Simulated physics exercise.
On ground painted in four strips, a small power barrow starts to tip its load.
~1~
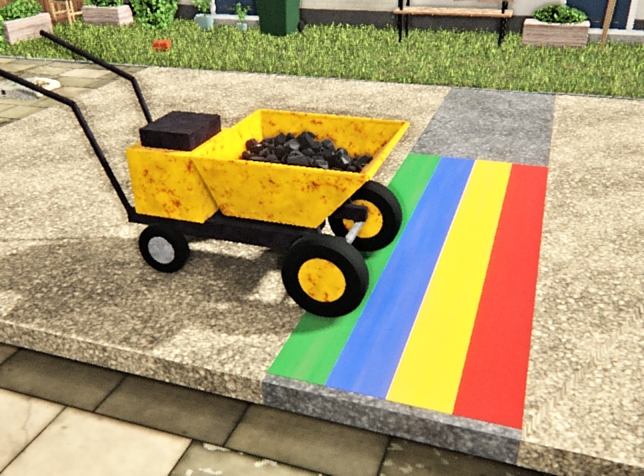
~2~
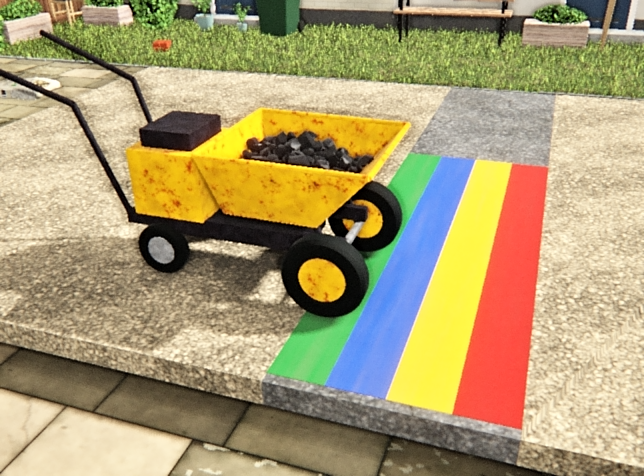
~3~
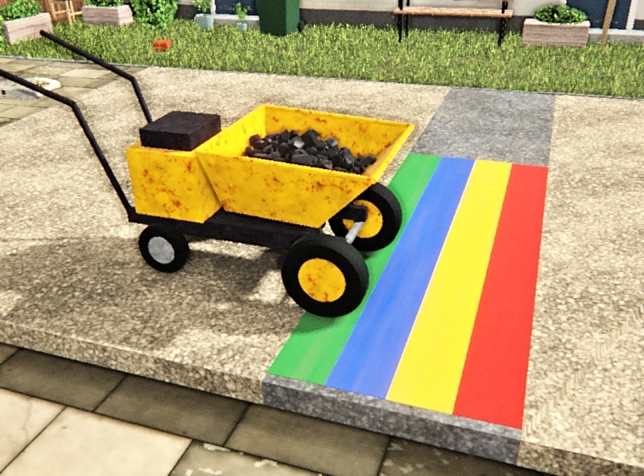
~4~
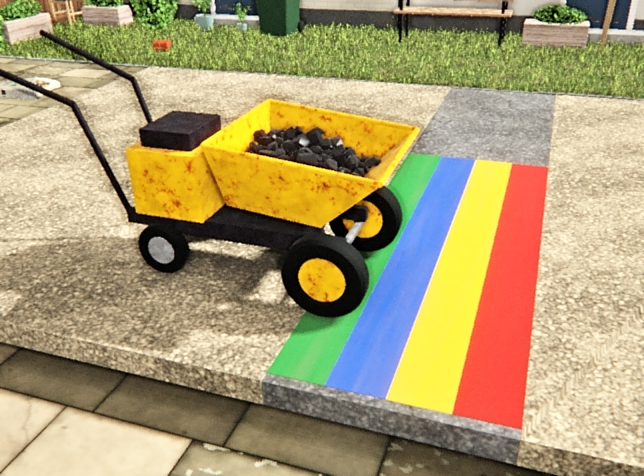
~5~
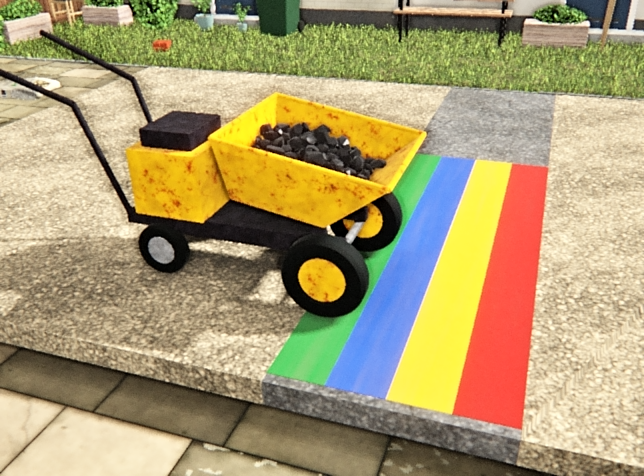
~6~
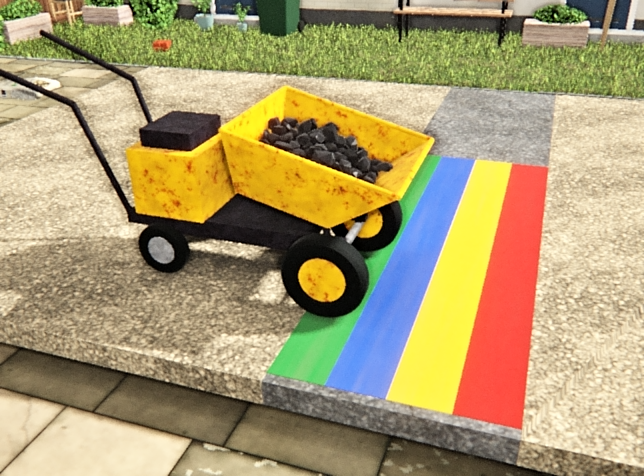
On a sunlit stone slab beside grass, a yellow barrow loaded with dark lumps stands next to four painted strips of green, blue, yellow and red. Its skip starts level, then slowly tilts forward to the right, the back rising and the lip reaching farther over the green strip while the wheels stay still.
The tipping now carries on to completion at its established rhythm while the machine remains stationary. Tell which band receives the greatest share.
I would say the red band receives it.
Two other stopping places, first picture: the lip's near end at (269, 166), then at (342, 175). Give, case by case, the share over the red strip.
The first gives close to 0 per cent and the second 30 per cent.
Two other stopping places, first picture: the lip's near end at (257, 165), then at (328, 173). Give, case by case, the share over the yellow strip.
That would be roughly 20 in a hundred and then roughly 50 in a hundred.
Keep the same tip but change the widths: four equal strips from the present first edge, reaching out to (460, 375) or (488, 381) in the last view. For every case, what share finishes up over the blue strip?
Respectively 0 and 0 percent.
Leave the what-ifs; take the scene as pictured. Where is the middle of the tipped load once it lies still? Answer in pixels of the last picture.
(497, 297).
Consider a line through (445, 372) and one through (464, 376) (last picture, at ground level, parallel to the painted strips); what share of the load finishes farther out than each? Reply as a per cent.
Estimate: 70 % and 50 %, respectively.
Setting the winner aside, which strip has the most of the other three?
The next one is the yellow strip.
Soon after the last picture, skip tipped steeply; all in the skip.
A little later, skip tipped steeply; most in the skip; a small part over the yellow strip; a small part over the red strip; a stray few off the paint.
Later still, skip tipped right over; about a quarter in the skip; about a quarter over the yellow strip; about half over the red strip; a small part off the paint.
At rest, skip tipped right over; about a quarter in the skip; none over the green strip; none over the blue strip; about a quarter over the yellow strip; about half over the red strip; a small part off the paint.
